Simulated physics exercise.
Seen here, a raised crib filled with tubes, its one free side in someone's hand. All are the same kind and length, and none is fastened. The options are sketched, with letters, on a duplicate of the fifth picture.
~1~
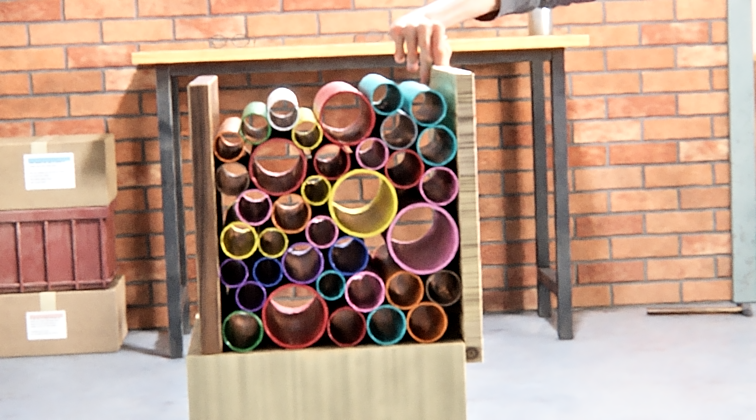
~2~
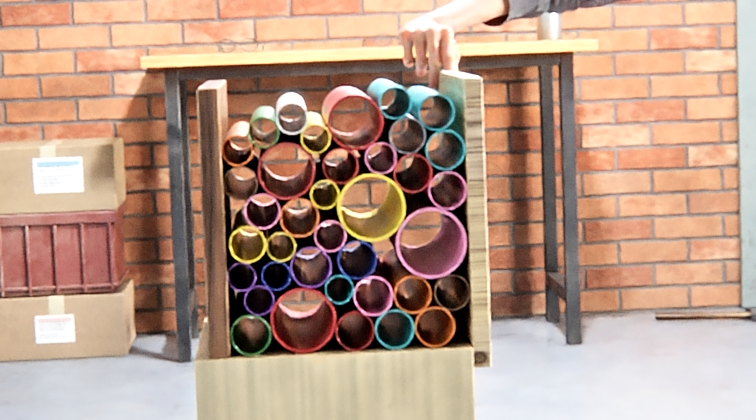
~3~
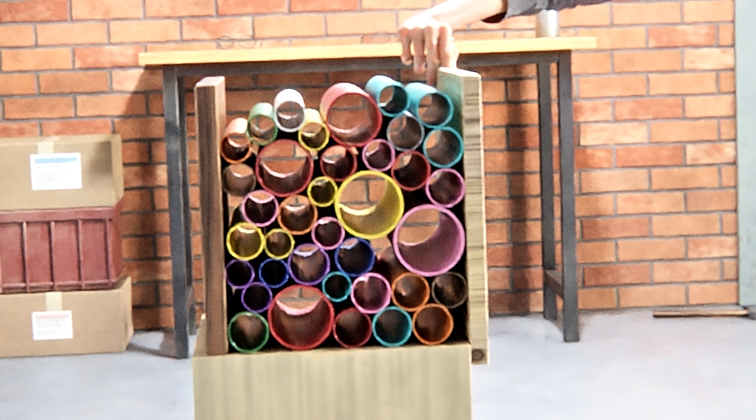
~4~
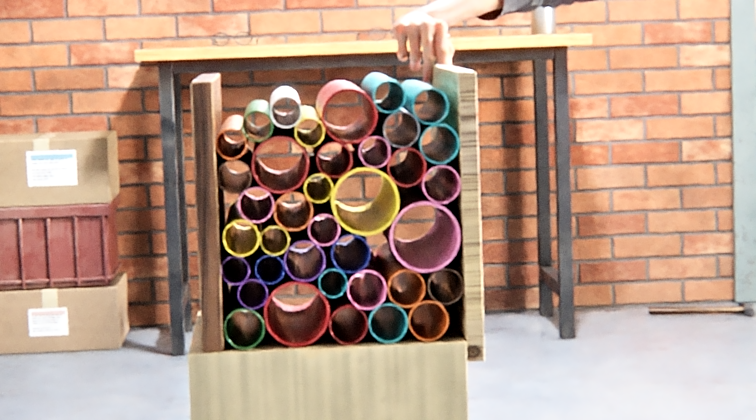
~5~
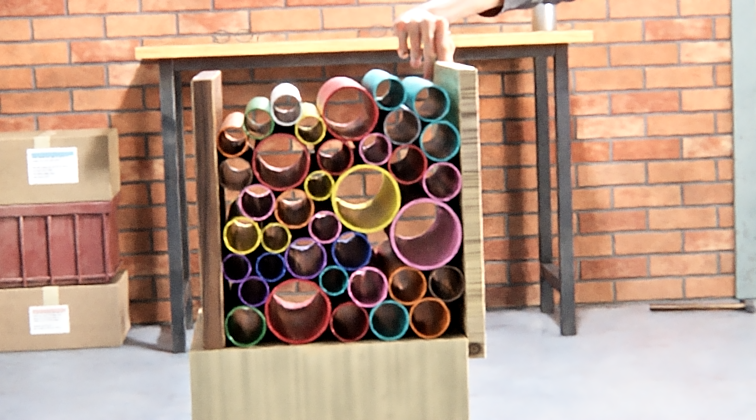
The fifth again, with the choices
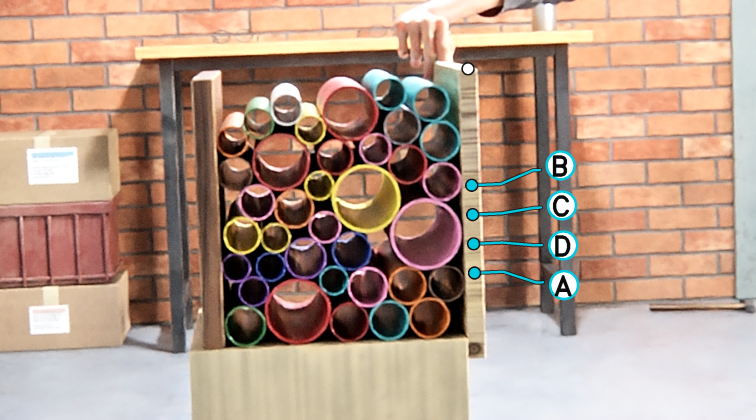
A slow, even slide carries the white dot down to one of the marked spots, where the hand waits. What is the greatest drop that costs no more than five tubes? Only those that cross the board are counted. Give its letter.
The last mark within the limit is B.
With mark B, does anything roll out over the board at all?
Yes, at B.
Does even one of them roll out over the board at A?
At A: Yes.
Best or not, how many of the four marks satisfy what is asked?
One of the four.
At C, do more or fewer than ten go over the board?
At C, fewer than ten.
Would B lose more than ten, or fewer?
It loses fewer than ten.
On the marked copy, A at (475, 273); B at (472, 185); C at (473, 215); D at (474, 244); the white dot at (468, 69).
With B. Early on, top of the board (460, 125).
Further on, top of the board (462, 185).
At the end, top of the board (462, 185), two out over the board.
As for the rest, A six out over the board; C six out over the board; D six out over the board.
